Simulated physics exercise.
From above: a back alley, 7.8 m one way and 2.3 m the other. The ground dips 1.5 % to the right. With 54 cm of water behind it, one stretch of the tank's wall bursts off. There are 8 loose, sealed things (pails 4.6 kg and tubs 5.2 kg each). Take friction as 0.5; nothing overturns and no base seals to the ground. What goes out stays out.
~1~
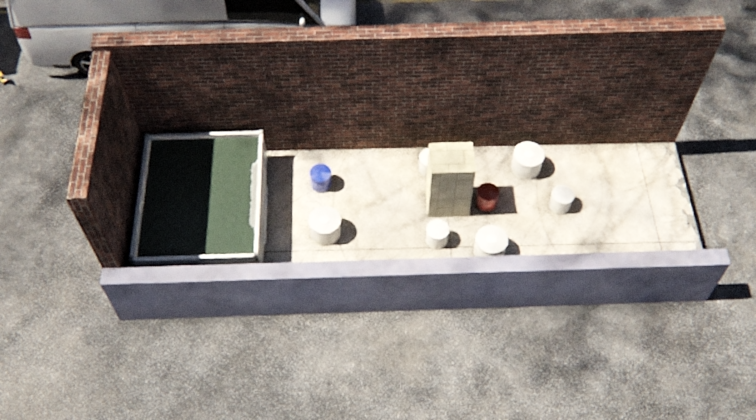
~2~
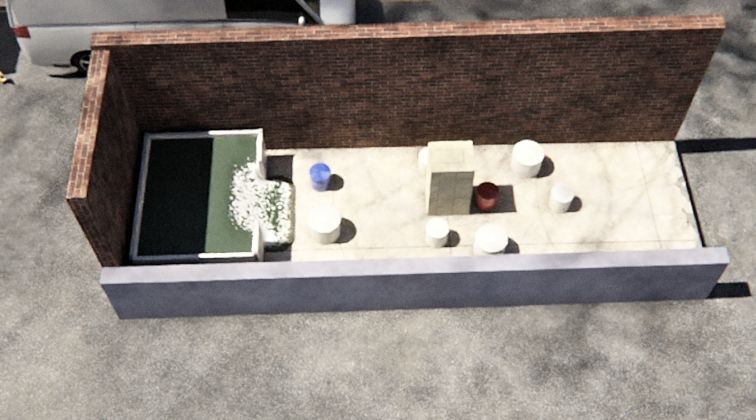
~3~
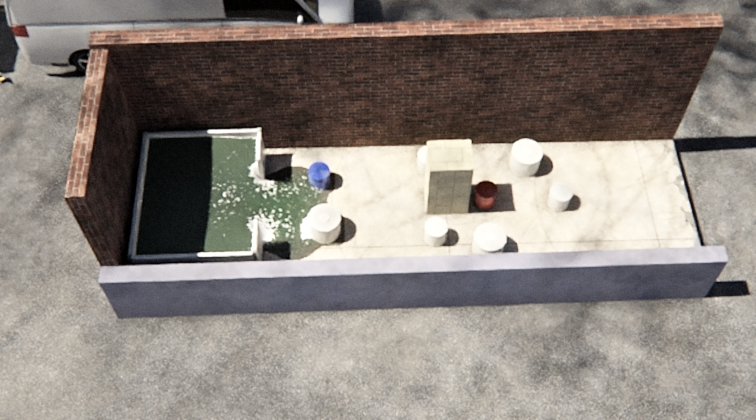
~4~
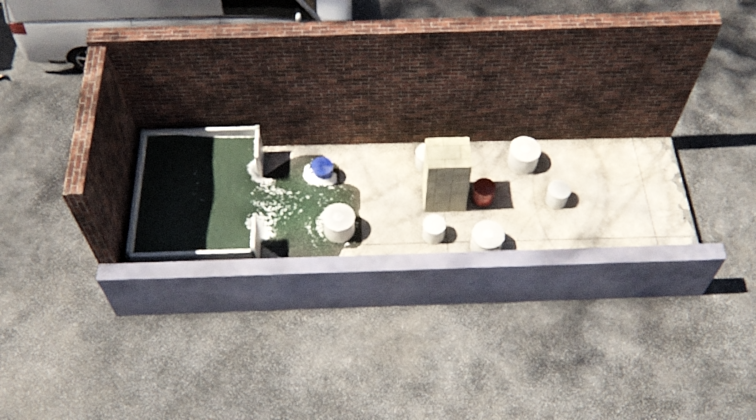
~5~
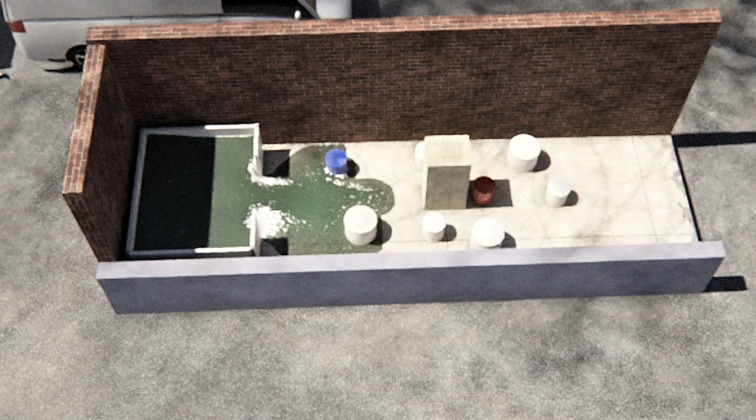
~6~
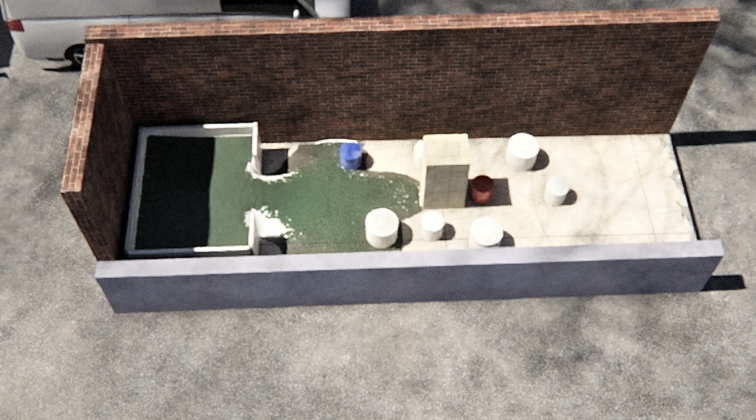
Dark green water bursts through the right side of a tank in a walled alley and spreads right across the pale floor, then pushes the blue pail and a nearby white tub along while the red pail stays put.
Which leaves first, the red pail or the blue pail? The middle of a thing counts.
The blue one.
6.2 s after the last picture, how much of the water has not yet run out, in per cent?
Some 50 per cent remains.
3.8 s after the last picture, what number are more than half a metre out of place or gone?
I count 7.
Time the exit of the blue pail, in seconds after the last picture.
Near 2.5 s.
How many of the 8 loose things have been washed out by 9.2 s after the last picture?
7 of them.
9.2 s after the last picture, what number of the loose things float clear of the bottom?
0 of them.
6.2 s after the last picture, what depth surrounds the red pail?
About 4 cm.
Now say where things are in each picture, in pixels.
The red pail at (488, 192) rests on the ground; the blue pail at (320, 173) rests on the ground; water covers 3.1 m2; 0 of 8 have shifted, in the first picture.
The red pail at (488, 191), on the bottom; the blue pail at (320, 172), on the bottom; 3.6 m2 under water; 0 of 8 have shifted, in the second picture.
The red pail at (486, 189) rests on the ground; the blue pail at (319, 171), on the bottom; water covers 4.3 m2; 0 of 8 have shifted, in the third picture.
The red pail at (484, 187), on the bottom; the blue pail at (322, 166), on the bottom, 8 cm from its start; water covers 4.9 m2; 2 of 8 have shifted, in the fourth picture.
The red pail at (484, 185), on the bottom; the blue pail at (336, 158) rests on the ground, 32 cm from its start; water covers 5.8 m2; 2 of 8 have shifted, in the fifth picture.
The red pail at (483, 184) rests on the ground; the blue pail at (350, 151), on the bottom, 58 cm from its start; 6.7 m2 under water; 2 of 8 have shifted, in the sixth picture.
Then, 1.2 s after the last picture the red pail is near (483, 184), 0.0 m from its start, aground; the blue pail is near (513, 157), 2.9 m from its start, afloat; 0 of 8 are out; 3 afloat.
Then, 3.8 s after the last picture the red pail is near (483, 186), 0.0 m from its start, aground; the blue pail has gone out (2.5 s after the last picture); 7 of 8 are out; 0 afloat.
Then, 6.2 s after the last picture the red pail is near (483, 186), 0.0 m from its start, aground; the blue pail has gone out (2.5 s after the last picture); 7 of 8 are out; 0 afloat.
Then, 9.2 s after the last picture the red pail is near (483, 186), 0.0 m from its start, aground; the blue pail has gone out (2.5 s after the last picture); 7 of 8 are out; 0 afloat.
